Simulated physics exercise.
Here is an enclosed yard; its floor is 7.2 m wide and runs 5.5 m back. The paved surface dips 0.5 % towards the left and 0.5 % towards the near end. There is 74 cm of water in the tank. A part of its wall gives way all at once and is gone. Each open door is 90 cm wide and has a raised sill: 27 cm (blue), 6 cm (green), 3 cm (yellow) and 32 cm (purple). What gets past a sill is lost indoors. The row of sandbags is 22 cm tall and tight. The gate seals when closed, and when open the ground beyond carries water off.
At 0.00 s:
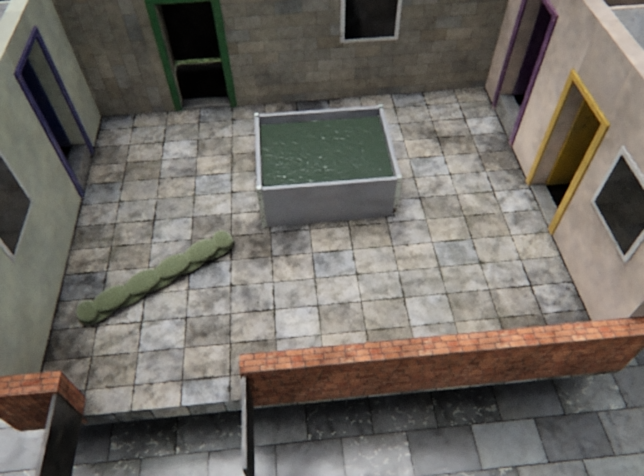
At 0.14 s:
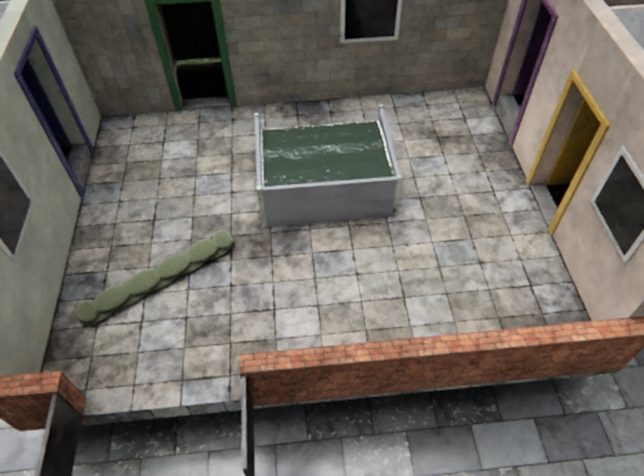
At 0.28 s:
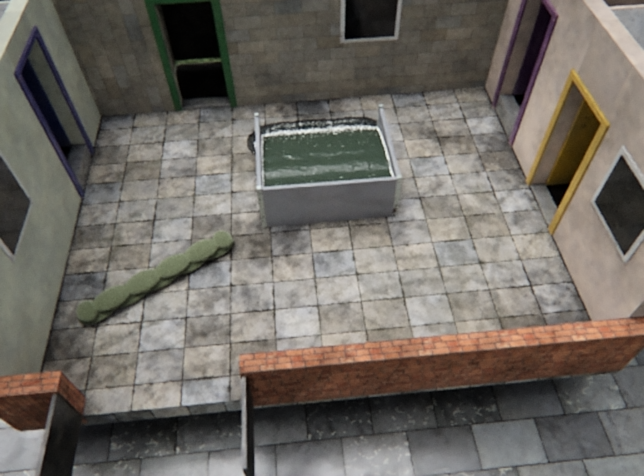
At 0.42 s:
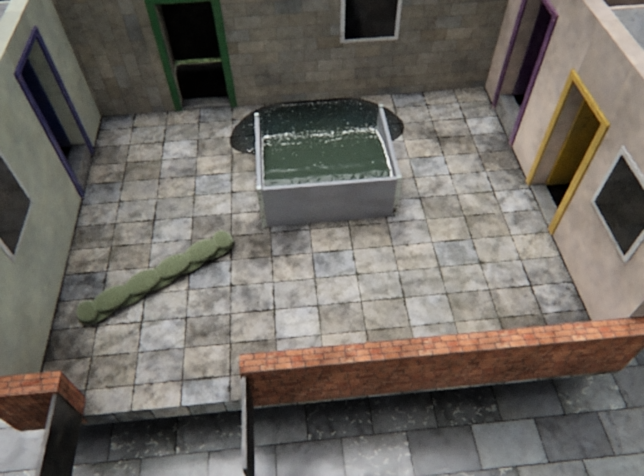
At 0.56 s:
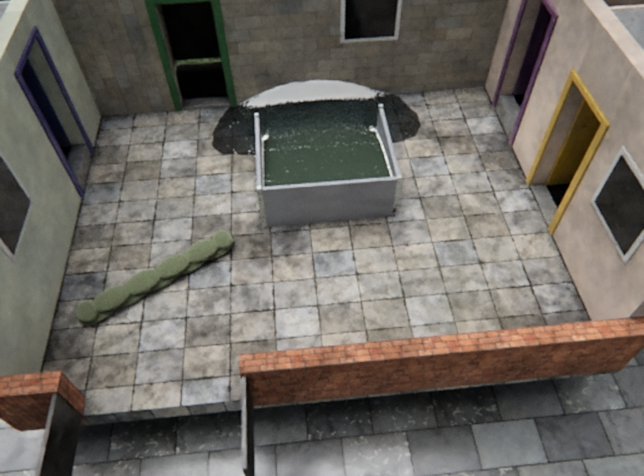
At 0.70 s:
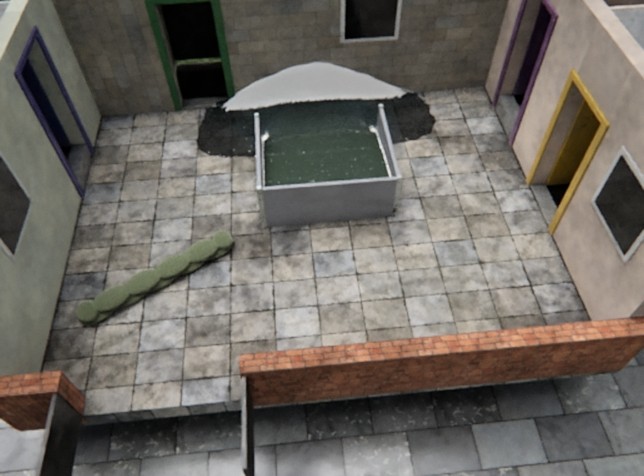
Dark water pouring out of the far side of a grey tank and spreading across a walled yard's stone paving, foaming white behind.
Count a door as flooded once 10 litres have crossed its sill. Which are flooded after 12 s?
Within that time: At the blue door it does not reach the limit; at the green door it exceeds the limit; at the yellow door it exceeds the limit; at the purple door it stays under the limit.
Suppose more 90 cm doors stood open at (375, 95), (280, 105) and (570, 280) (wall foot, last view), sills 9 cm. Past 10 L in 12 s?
In turn: Past it, over, below.
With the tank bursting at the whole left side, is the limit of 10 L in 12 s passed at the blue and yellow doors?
Then: Blue over, yellow not over.
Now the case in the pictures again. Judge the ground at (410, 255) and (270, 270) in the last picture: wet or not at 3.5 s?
In that order: Dry, still dry.
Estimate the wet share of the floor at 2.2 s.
Some 35 per cent of it.
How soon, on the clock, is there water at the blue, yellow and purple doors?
Arrival: Blue 2.0 s, yellow 2.4 s, purple 1.6 s.
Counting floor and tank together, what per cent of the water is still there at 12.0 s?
Roughly 86 in a hundred.
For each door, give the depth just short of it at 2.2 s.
In cm: Blue 16, green 13, yellow 0, purple 27.
After 1.4 s water covers 20 % of the floor and is deepest (48 cm) near (316, 107); blue door not reached, green door 15 cm at the sill, 7 L in, yellow door not reached, purple door not reached.
After 2.2 s water covers 35 % of the floor and is deepest (37 cm) near (484, 88); blue door 16 cm at the sill, 0 L in, green door 13 cm at the sill, 32 L in, yellow door not reached, purple door 27 cm at the sill, 0 L in.
After 3.5 s water covers 55 % of the floor and is deepest (21 cm) near (95, 144); blue door 18 cm at the sill, 0 L in, green door 8 cm at the sill, 50 L in, yellow door 7 cm at the sill, 3 L in, purple door 18 cm at the sill, 0 L in.
After 7.0 s water covers 90 % of the floor and is deepest (13 cm) near (72, 240); blue door 7 cm at the sill, 0 L in, green door 6 cm at the sill, 53 L in, yellow door 3 cm at the sill, 17 L in, purple door 5 cm at the sill, 0 L in.
After 12.0 s water covers 95 % of the floor and is deepest (12 cm) near (34, 401); blue door 7 cm at the sill, 0 L in, green door 5 cm at the sill, 54 L in, yellow door 3 cm at the sill, 18 L in, purple door 2 cm at the sill, 0 L in.
